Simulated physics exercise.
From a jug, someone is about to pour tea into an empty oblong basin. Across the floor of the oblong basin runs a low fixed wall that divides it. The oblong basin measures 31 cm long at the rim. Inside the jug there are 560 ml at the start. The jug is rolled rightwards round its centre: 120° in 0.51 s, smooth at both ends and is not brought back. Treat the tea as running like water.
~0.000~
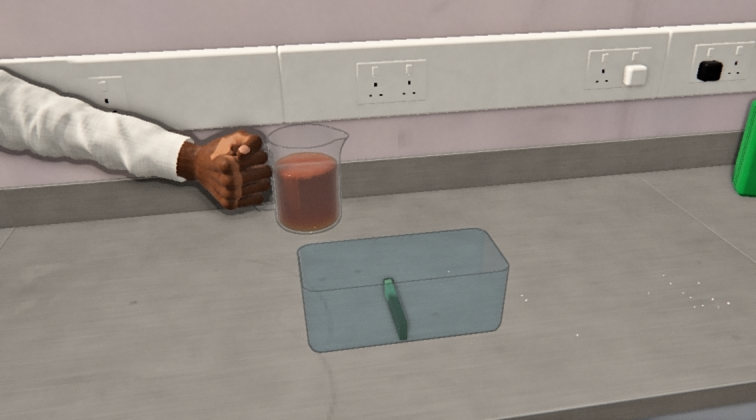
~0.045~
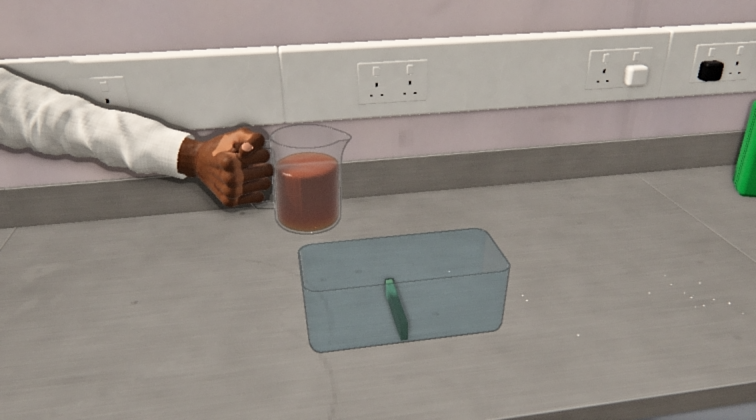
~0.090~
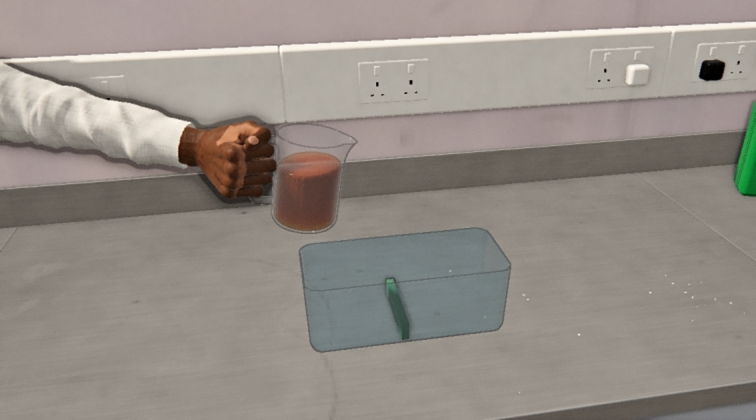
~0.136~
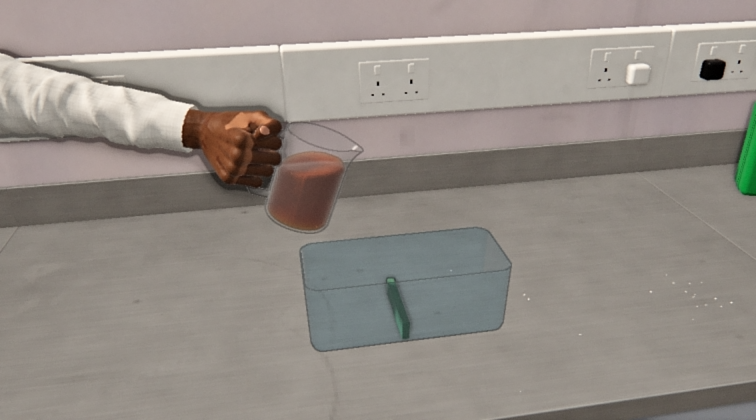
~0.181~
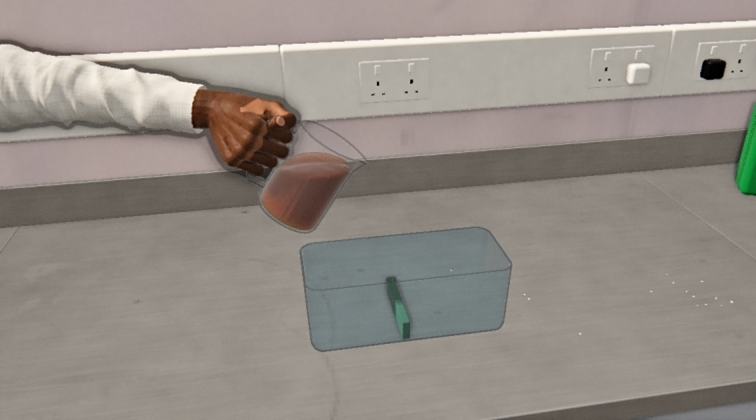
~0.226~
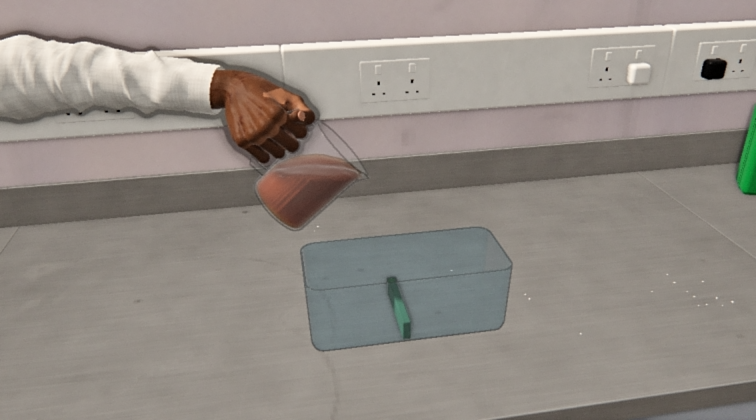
A grey worktop against a pale pink wall with white socket panels is seen from slightly above. A white-sleeved arm at left holds a clear jug of reddish-brown tea above and behind a see-through bluish oblong basin, with a small green strip visible through its side. The hand rolls the jug rightwards, gently then further, the tea shifting towards its lowering right rim, while the camera stays almost still.
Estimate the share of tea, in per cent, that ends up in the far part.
About 31 per cent.
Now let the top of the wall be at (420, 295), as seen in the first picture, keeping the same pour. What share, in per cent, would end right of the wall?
That would be about 10 in a hundred, I'd say.
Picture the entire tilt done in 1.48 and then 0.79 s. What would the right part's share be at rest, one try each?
The first try gives 65 percent and the second 45 percent.
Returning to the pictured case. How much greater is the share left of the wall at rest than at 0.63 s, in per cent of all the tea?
About 3 percent.
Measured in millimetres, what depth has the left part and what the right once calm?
The left ends up at roughly 22 mm, with the right at roughly 8 mm.
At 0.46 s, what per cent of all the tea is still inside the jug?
About 52 per cent.
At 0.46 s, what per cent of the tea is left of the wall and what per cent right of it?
Left side near 14, right side near 6.
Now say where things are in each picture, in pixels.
In the first picture, it leans 0°; its right rim is at (349, 134); the tea meets the walls at (272, 165) and (337, 160); the oblong basin's rim runs from (300, 269) to (497, 249); the wall's top is at (396, 301).
In the second picture, it leans 2°; its right rim is at (352, 136); the tea meets the walls at (274, 165) and (339, 160).
In the third picture, it leans 9°; its right rim is at (357, 140); the tea meets the walls at (276, 164) and (342, 160).
In the fourth picture, it leans 20°; its right rim is at (364, 149); the tea meets the walls at (276, 168) and (346, 160).
In the fifth picture, it leans 34°; its right rim is at (369, 161); the tea meets the walls at (271, 177) and (350, 162).
In the sixth picture, it leans 49°; its right rim is at (371, 177); the tea meets the walls at (260, 178) and (356, 168).
After 0.46 s the tilt is 117° and 51 per cent is still to pour, 14 is left of the wall and 6 right of it.
After 0.63 s the tilt is 120° and 7 per cent is still to pour, 61 is left of the wall and 20 right of it.
After 0.81 s the tilt is 120° and 0 per cent is still to pour, 65 is left of the wall and 28 right of it.
After 1.01 s the tilt is 120° and 0 per cent is still to pour, 65 is left of the wall and 30 right of it.
In the end 64 per cent lies left of the wall, 31 right of it and 5 outside.
